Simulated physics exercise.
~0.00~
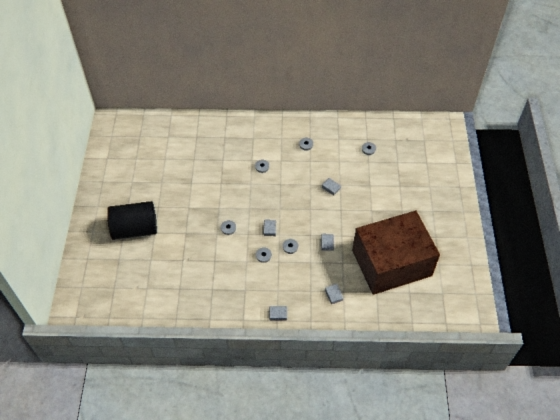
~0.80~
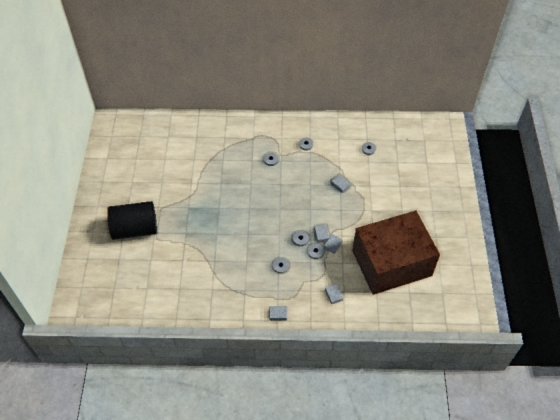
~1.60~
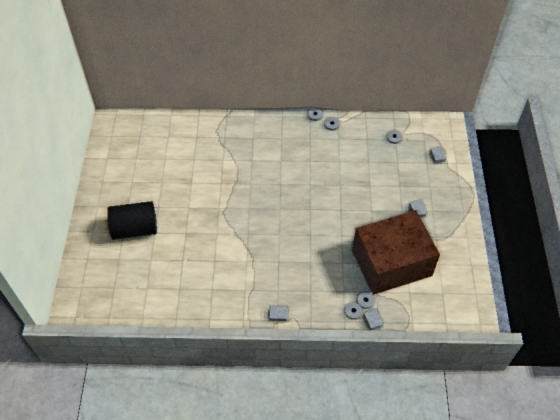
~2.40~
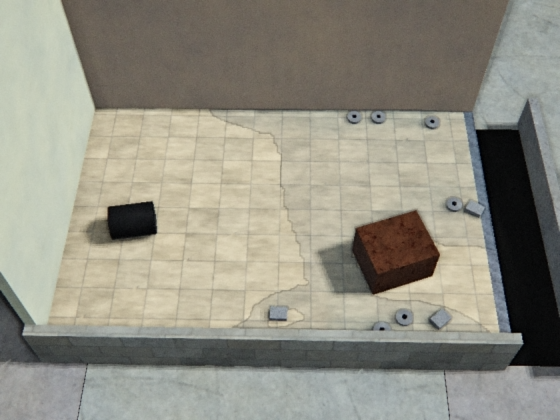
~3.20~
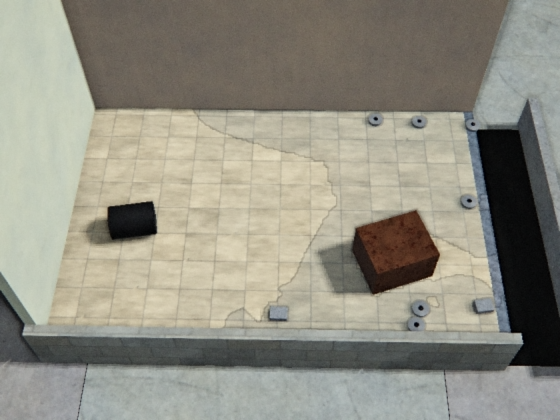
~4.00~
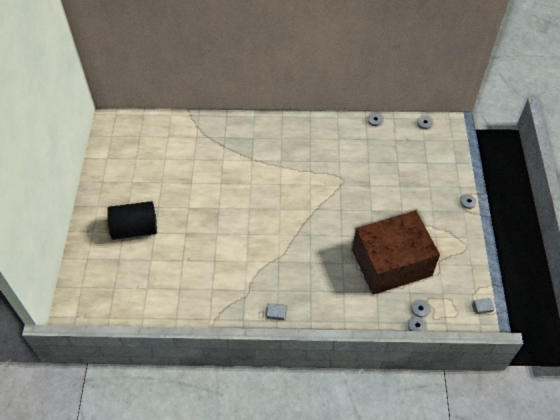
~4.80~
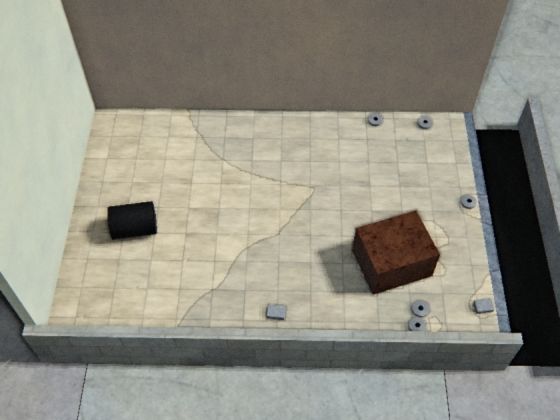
Water spreads from a black drum, sweeping small gray pieces rightward, where several come to rest.
